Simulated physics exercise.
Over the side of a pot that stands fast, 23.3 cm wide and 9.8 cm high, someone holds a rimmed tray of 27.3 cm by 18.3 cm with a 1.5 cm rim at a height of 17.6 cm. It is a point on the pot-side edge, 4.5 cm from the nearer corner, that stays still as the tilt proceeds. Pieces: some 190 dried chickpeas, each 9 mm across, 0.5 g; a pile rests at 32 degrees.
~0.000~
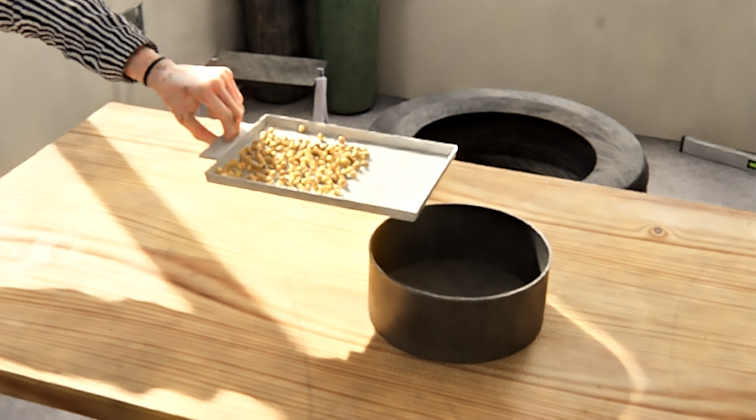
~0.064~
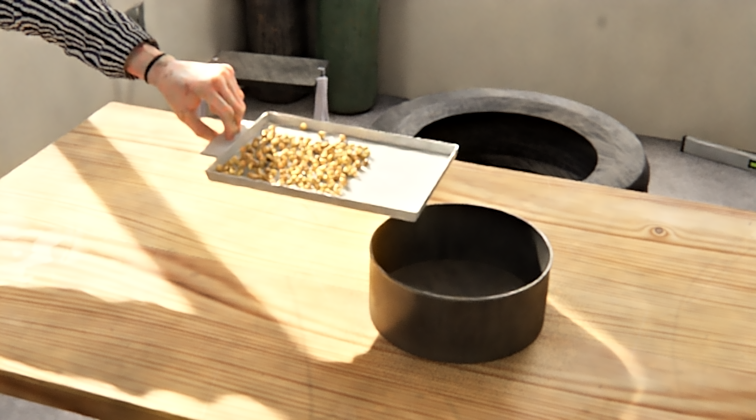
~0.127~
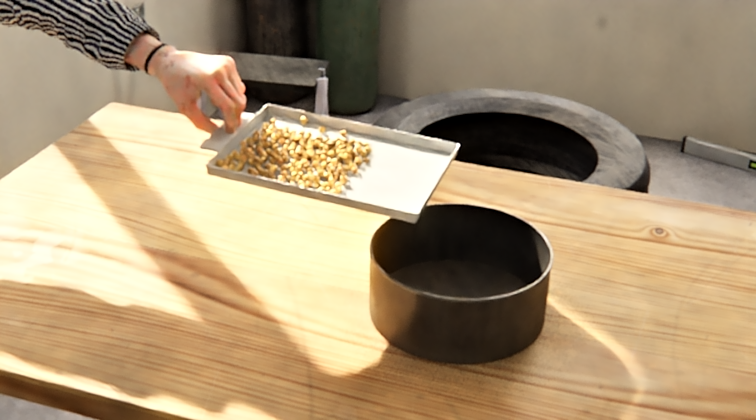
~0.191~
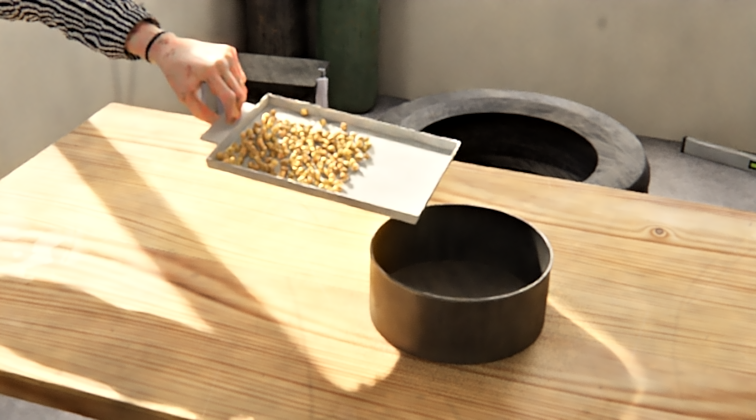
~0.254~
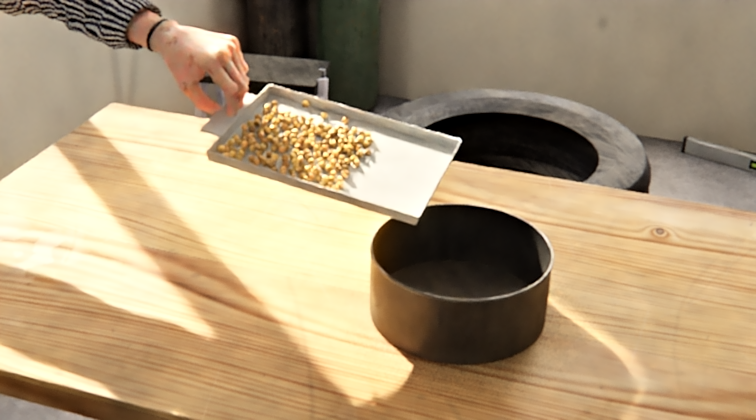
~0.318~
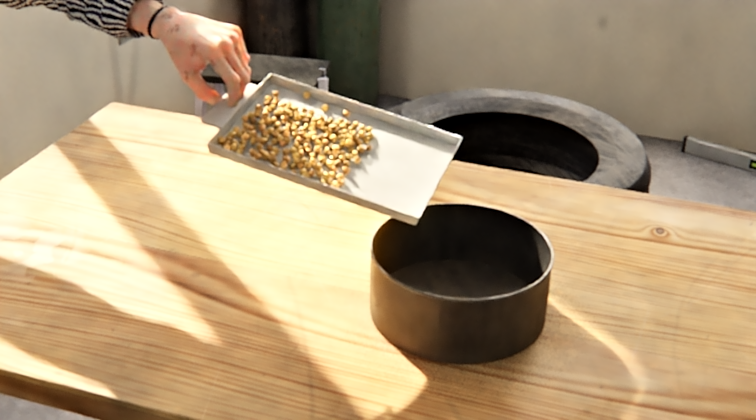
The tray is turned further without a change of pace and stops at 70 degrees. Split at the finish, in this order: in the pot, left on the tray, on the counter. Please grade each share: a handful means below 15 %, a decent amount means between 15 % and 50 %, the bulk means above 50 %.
Pot: A handful, tray: The bulk, counter: A handful.
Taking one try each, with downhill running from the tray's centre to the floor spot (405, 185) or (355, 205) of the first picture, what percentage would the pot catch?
10 and 0 %.
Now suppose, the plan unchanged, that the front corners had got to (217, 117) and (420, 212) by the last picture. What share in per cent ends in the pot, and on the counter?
Pot: 30, counter: 0.
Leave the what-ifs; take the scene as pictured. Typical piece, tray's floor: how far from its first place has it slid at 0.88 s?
12 cm.
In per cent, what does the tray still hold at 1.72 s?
Some 95 per cent of the load.
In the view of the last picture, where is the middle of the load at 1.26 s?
Approximately (393, 172) in the final picture.
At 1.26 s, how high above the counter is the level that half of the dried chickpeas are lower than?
Some 22 cm.
Then, at 0.88 s, tilt 40 degrees; the tray holds 100 %, the pot 0 %.
After 1.26 s, tilt 58 degrees; the tray holds 95 %, the pot 0 %.
After 1.72 s, tilt 70 degrees; the tray holds 95 %, the pot 0 %.
At rest (2.0 s), pot 0 %, tray 95 %, counter 0 %.
